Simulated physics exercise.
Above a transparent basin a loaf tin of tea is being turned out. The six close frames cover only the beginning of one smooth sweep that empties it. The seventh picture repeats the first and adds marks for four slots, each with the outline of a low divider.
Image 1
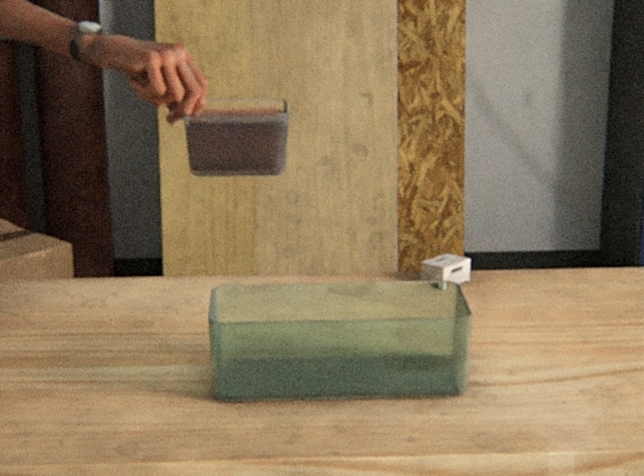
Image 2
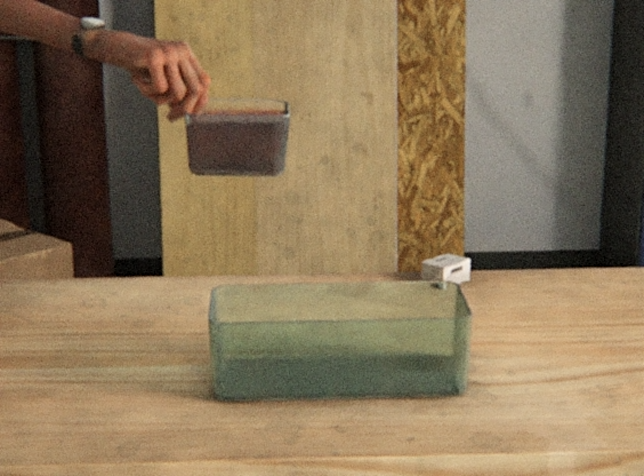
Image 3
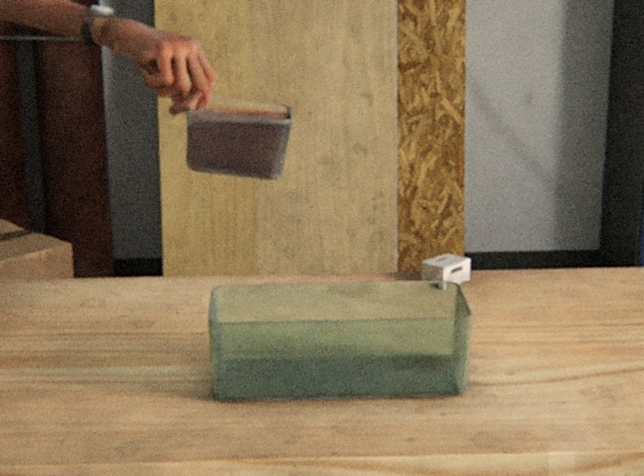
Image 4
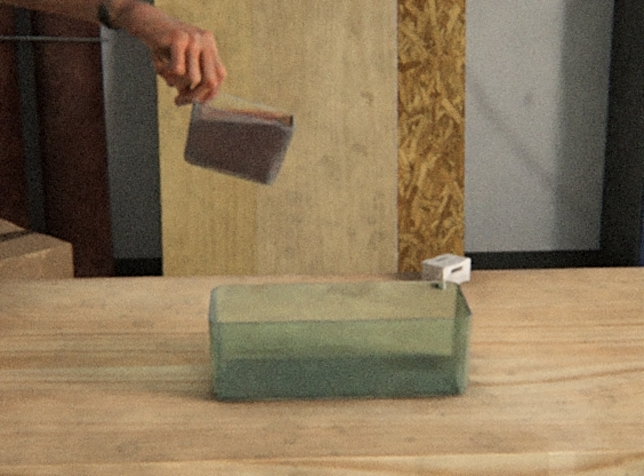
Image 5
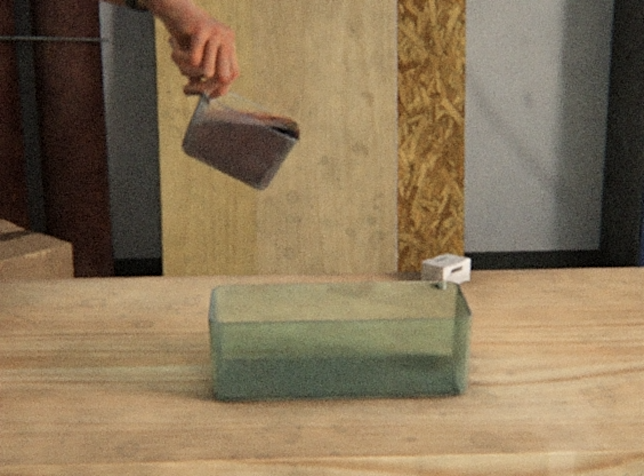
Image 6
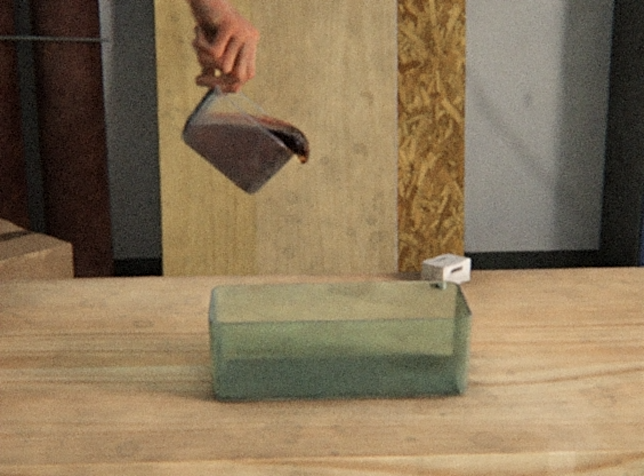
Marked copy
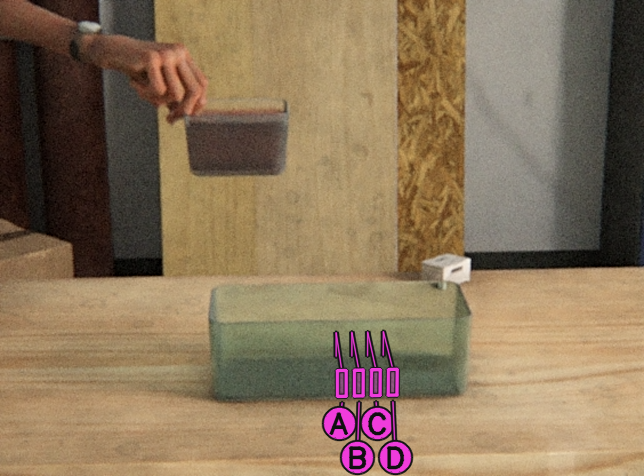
A hand held a small clear container of dark liquid level above a glass basin on a wooden table, then tilted it steadily to the right until the liquid began slipping over its lip.
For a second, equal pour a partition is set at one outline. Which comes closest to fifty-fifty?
The answer is place B.
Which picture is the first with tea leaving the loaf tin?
In picture 5.
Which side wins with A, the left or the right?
The right side.
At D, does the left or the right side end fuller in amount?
The left side.
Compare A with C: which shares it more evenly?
That would be A.
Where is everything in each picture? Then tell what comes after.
Upright, lip at (286, 106); basin from (213, 399) to (467, 393); nothing has left yet.
Upright, lip at (287, 108); nothing has left yet.
Tipped about 8°, lip at (289, 113); nothing has left yet.
Tipped about 17°, lip at (292, 121); nothing has left yet.
Tipped about 28°, lip at (295, 132); tea is over the lip, down to (295, 132).
Tipped about 42°, lip at (294, 145); tea is over the lip, down to (299, 157).
On the marked copy, A at (342, 402); B at (359, 402); C at (376, 401); D at (392, 401).
Choosing A, about 32 % ends left of the wall and 62 % right of it; 6 % is lost outside.
Choosing B, about 51 % ends left of the wall and 41 % right of it; 8 % is lost outside.
Choosing C, about 70 % ends left of the wall and 22 % right of it; 8 % is lost outside.
Choosing D, about 78 % ends left of the wall and 15 % right of it; 8 % is lost outside.
